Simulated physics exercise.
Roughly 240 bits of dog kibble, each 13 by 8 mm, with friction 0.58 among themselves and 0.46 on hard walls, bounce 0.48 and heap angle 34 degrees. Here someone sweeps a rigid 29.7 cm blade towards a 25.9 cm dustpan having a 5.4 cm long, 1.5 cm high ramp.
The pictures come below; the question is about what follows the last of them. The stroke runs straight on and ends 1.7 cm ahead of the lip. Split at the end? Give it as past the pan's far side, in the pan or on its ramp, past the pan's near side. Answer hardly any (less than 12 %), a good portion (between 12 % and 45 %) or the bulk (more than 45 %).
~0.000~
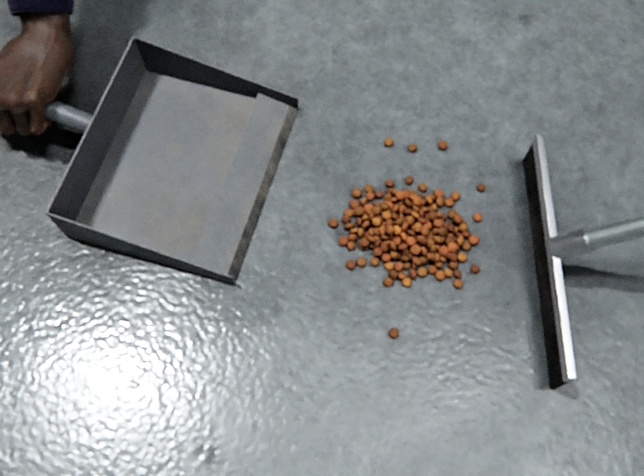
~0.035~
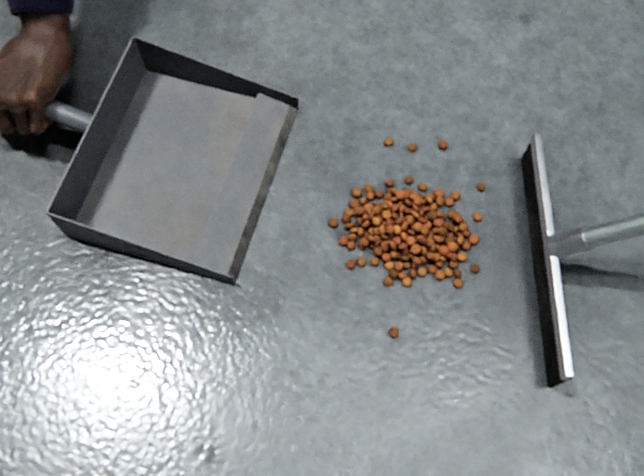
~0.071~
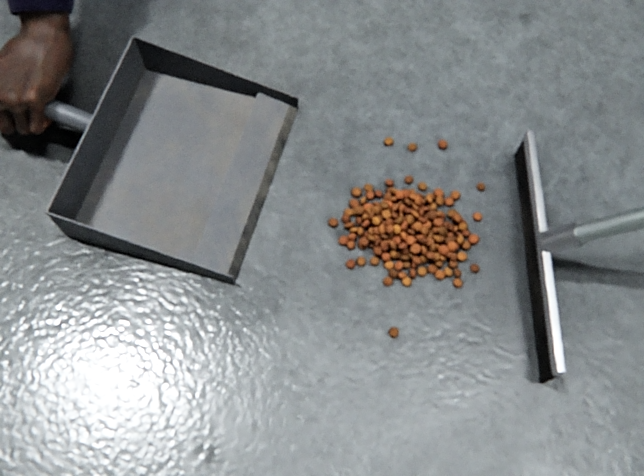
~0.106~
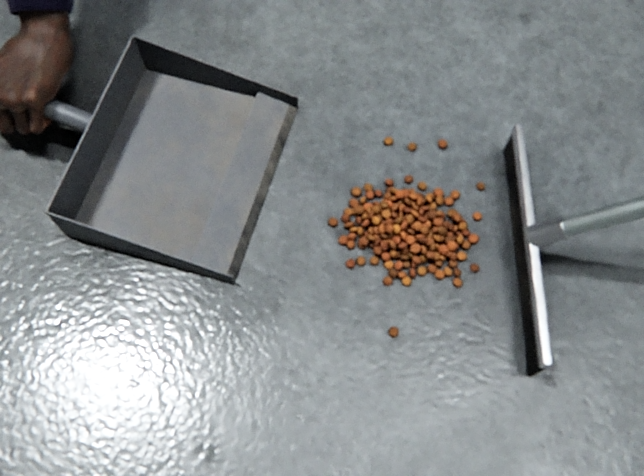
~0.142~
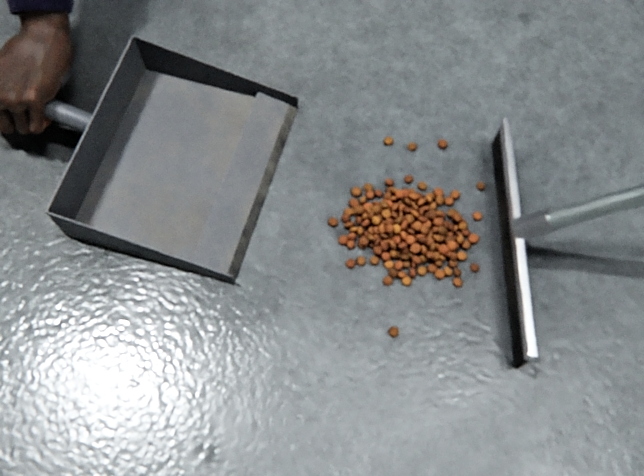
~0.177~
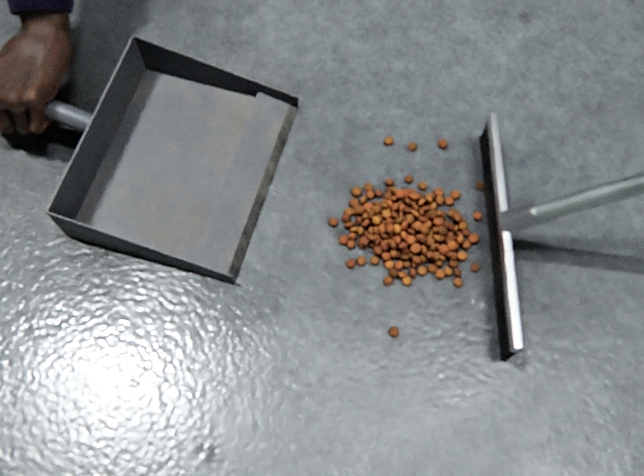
Far side: Hardly any; pan: Hardly any; near side: Hardly any.
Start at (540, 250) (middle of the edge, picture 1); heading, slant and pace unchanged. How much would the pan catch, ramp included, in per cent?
0 per cent, roughly.
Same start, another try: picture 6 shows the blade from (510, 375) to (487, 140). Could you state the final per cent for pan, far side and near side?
Split: Pan = 25, far = 0, near = 10.
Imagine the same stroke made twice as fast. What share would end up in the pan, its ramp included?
I'd put it at close to 20 per cent.
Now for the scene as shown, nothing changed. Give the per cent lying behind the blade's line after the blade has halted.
Roughly 5 percent of it.
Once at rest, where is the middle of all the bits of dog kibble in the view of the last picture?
I'd put it at about (297, 198).
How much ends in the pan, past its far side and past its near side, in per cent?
Far side - 0; pan - 5; near side - 0.
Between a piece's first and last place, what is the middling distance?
I'd say near 14 cm.
After 0.42 s, middle of the blade 17 cm from the lip; 0 % over the lip, far side 0 %, near side 0 %.
After 0.58 s, middle of the blade 10 cm from the lip; 0 % over the lip, far side 0 %, near side 0 %.
After 0.87 s, middle of the blade 6 cm from the lip; 5 % over the lip, far side 0 %, near side 0 %.
At rest (1.2 s), far side 0 %, pan 5 %, near side 0 %, in front of the lip or behind the blade 95 %.
